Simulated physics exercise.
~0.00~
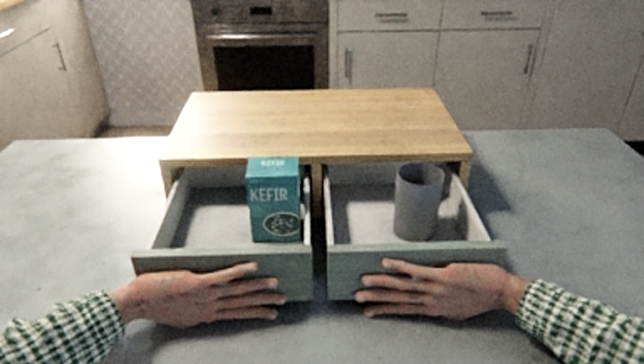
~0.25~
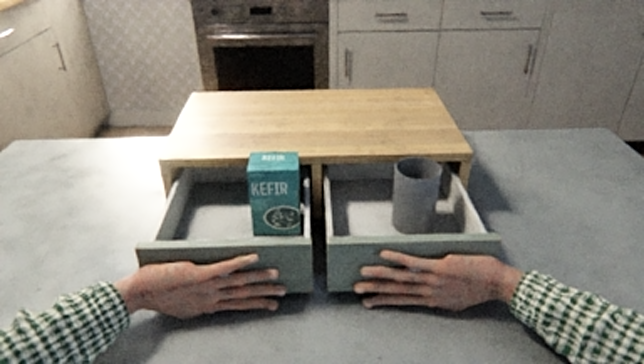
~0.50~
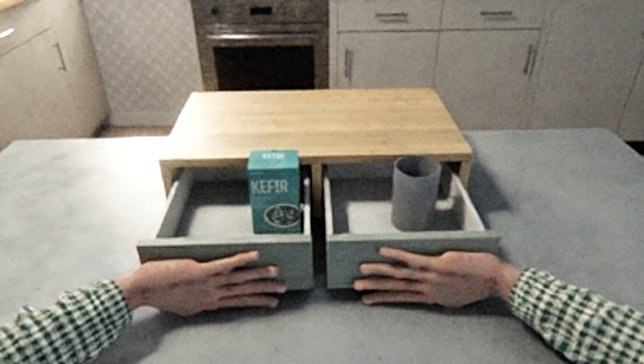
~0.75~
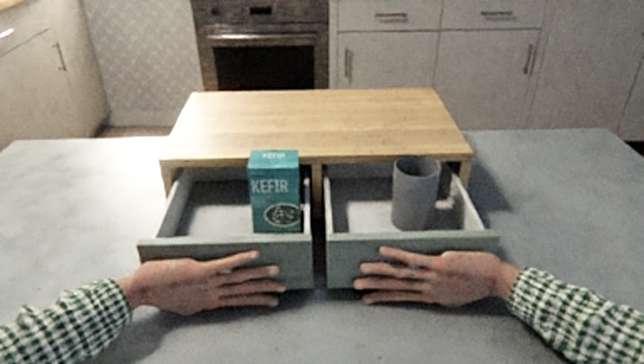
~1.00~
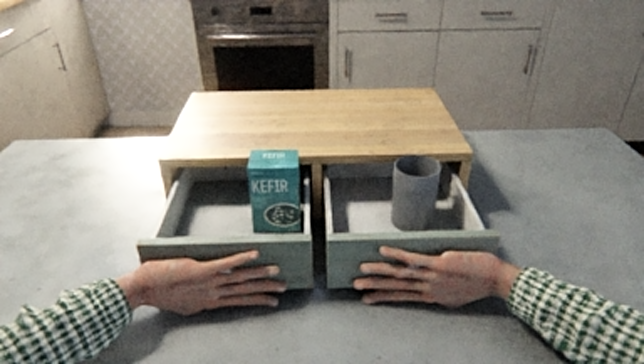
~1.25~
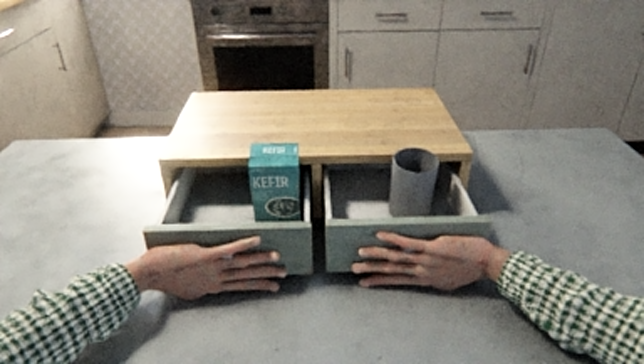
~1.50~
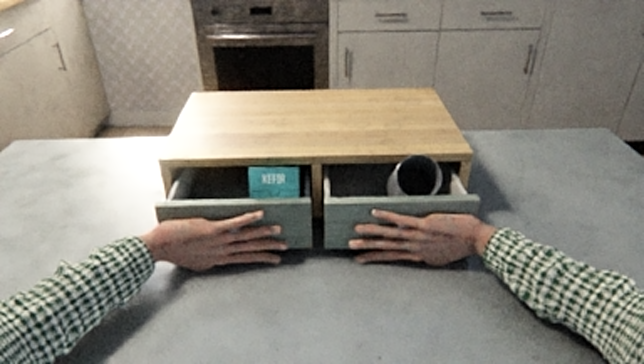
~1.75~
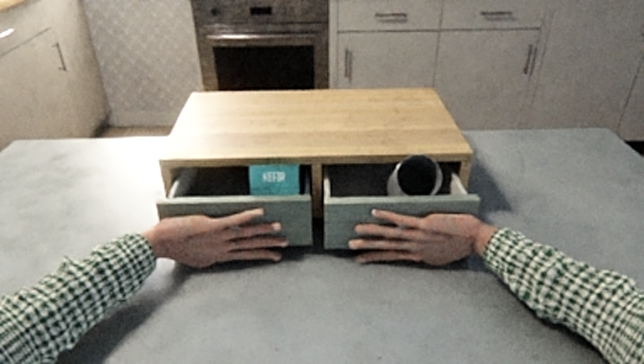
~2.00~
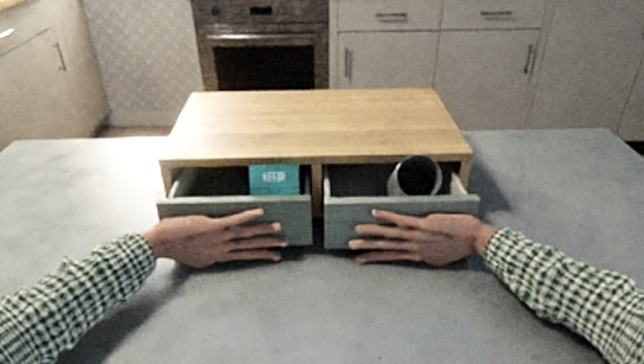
Two hands pushing in drawers holding a kefir carton and grey beaker, both items tilting and both drawers staying ajar.
